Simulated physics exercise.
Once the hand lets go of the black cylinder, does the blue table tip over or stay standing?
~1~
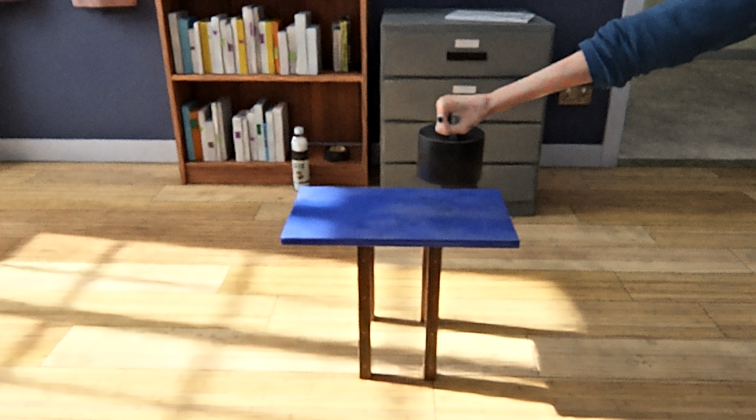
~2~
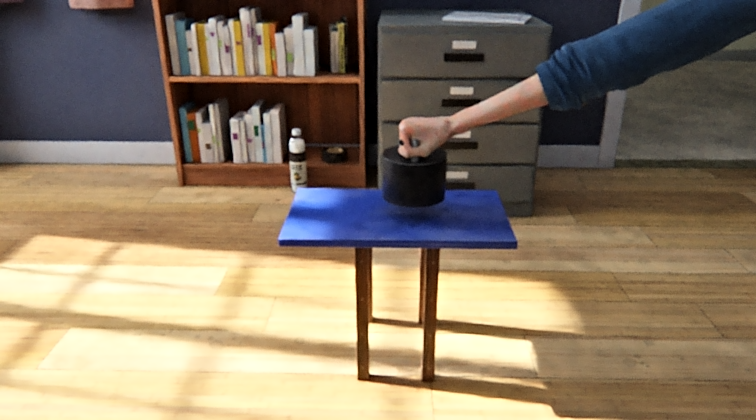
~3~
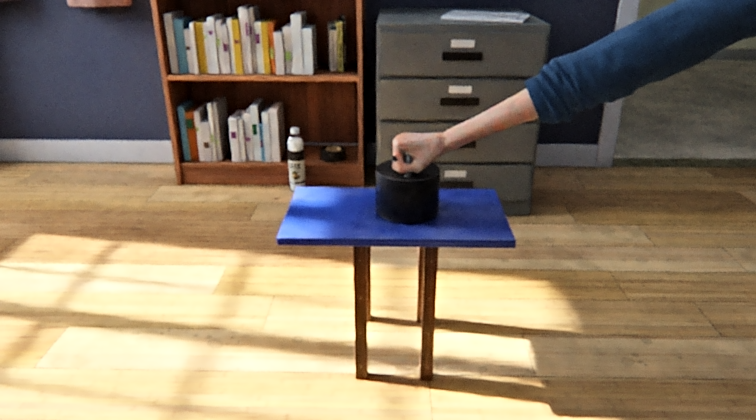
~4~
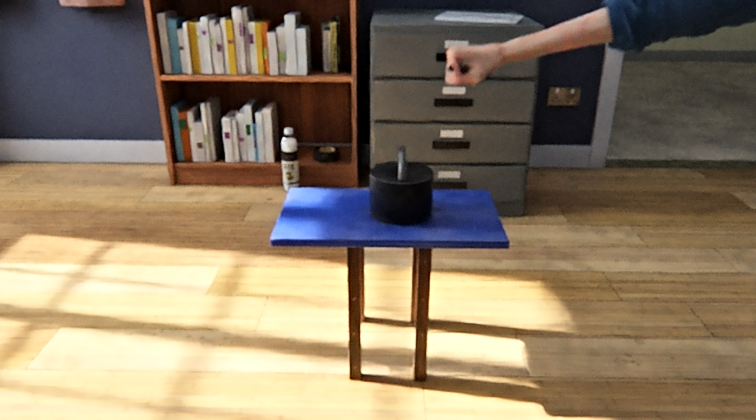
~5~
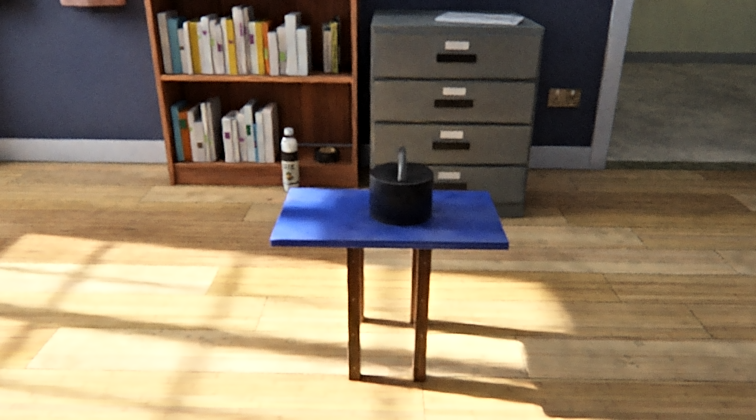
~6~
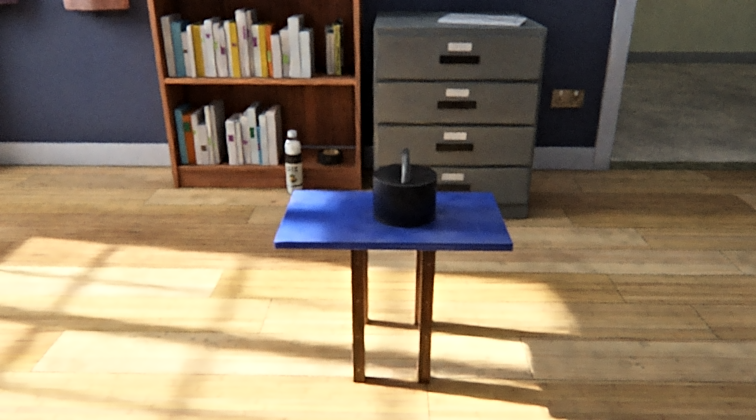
The blue table stays standing, with the black cylinder resting on top of it.
